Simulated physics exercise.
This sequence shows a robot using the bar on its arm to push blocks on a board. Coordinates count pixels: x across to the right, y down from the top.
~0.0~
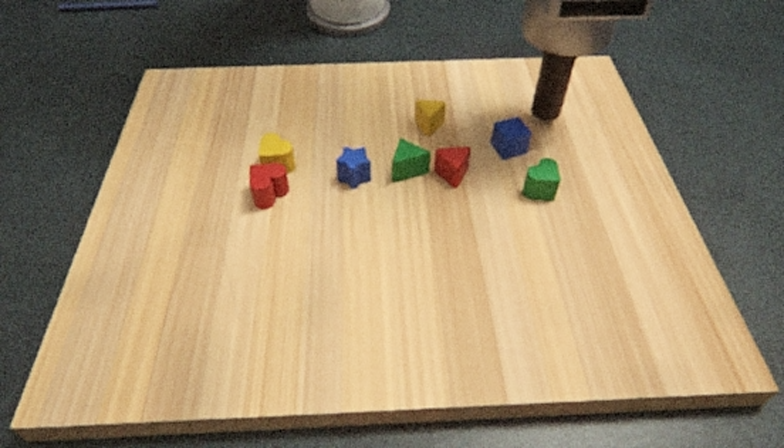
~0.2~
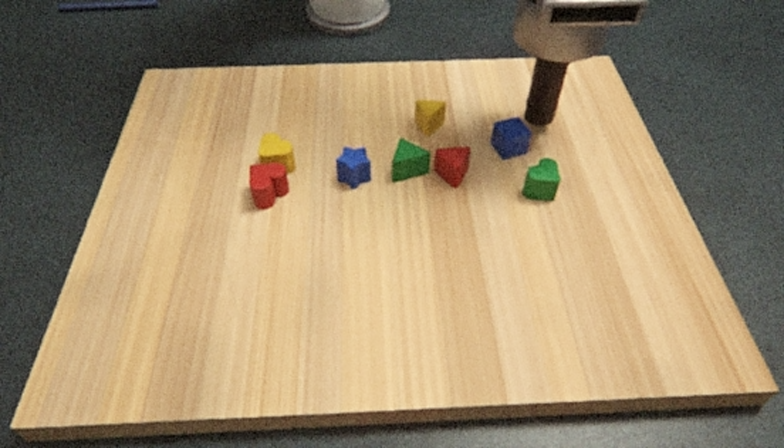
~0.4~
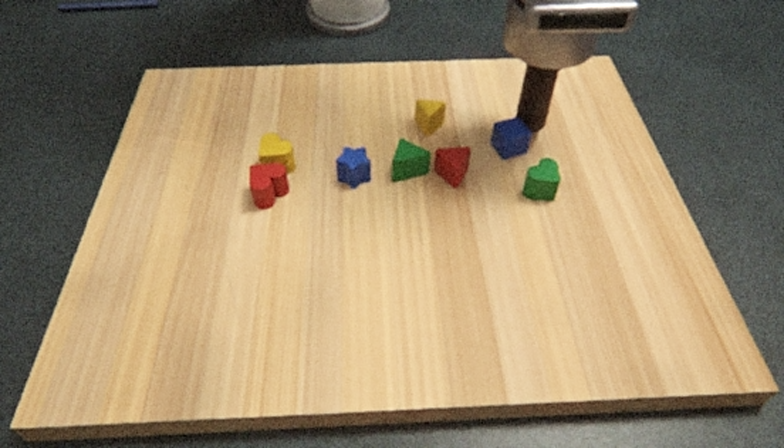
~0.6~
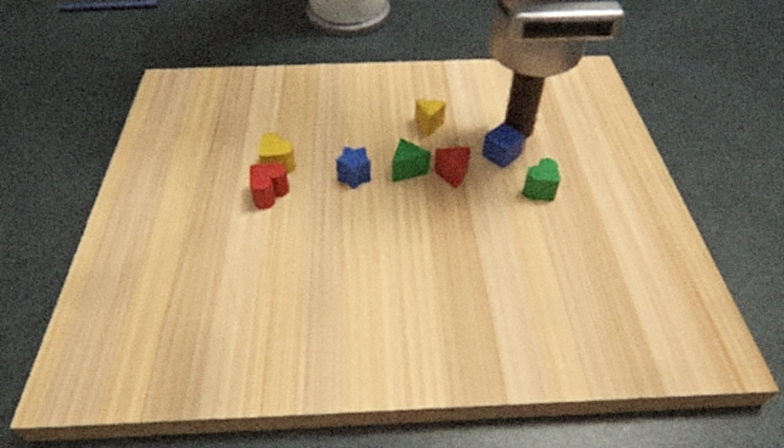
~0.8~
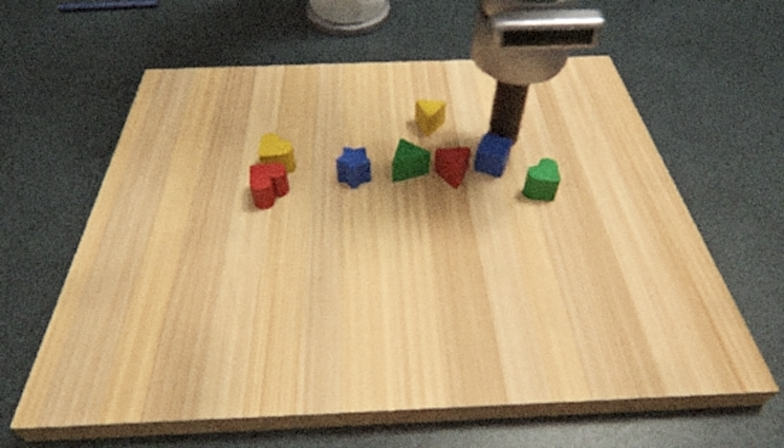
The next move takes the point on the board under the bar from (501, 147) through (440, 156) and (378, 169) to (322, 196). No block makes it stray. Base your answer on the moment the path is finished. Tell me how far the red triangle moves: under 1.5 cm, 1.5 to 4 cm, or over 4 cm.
Band: Under 1.5 cm.
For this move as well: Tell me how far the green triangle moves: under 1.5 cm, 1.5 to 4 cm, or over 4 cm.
The distance will be above 4 cm.
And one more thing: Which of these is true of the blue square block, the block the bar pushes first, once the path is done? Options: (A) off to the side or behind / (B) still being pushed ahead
(A)
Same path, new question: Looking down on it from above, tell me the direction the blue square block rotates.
That block twists counter-clockwise.
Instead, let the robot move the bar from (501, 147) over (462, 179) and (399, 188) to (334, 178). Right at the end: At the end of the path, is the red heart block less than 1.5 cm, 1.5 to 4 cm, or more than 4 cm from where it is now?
Final distance: Less than 1.5 cm.
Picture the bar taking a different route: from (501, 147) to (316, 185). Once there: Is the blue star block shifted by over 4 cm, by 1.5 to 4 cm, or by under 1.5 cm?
Above 4 cm.
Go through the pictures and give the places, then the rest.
Tip of the bar (545, 112), middles of tops, blue star block (353, 156), green triangle (408, 150), red triangle (455, 154), blue square block (513, 127), in the first frame.
Bar (539, 118), nothing pushed, in the second frame.
Bar (530, 124), nothing pushed, in the third frame.
Bar (518, 131), blue square block (505, 134), in the fourth frame.
Bar (503, 138), blue star block (353, 156), green triangle (408, 150), red triangle (455, 154), blue square block (495, 144), in the fifth frame.
What follows on the original path. One third of the way, bar (440, 148); blue square block (487, 151), turned 30° anticlockwise.
Two thirds of the way, bar (377, 161); blue star block (344, 158), turned 25° clockwise; green triangle (373, 169), turned 20° anticlockwise; blue square block (487, 151), turned 30° anticlockwise.
At the end, bar (321, 188); blue star block (286, 173), turned 85° clockwise; green triangle (362, 180), turned 70° anticlockwise; red triangle unmoved; blue square block (487, 151), turned 30° anticlockwise.
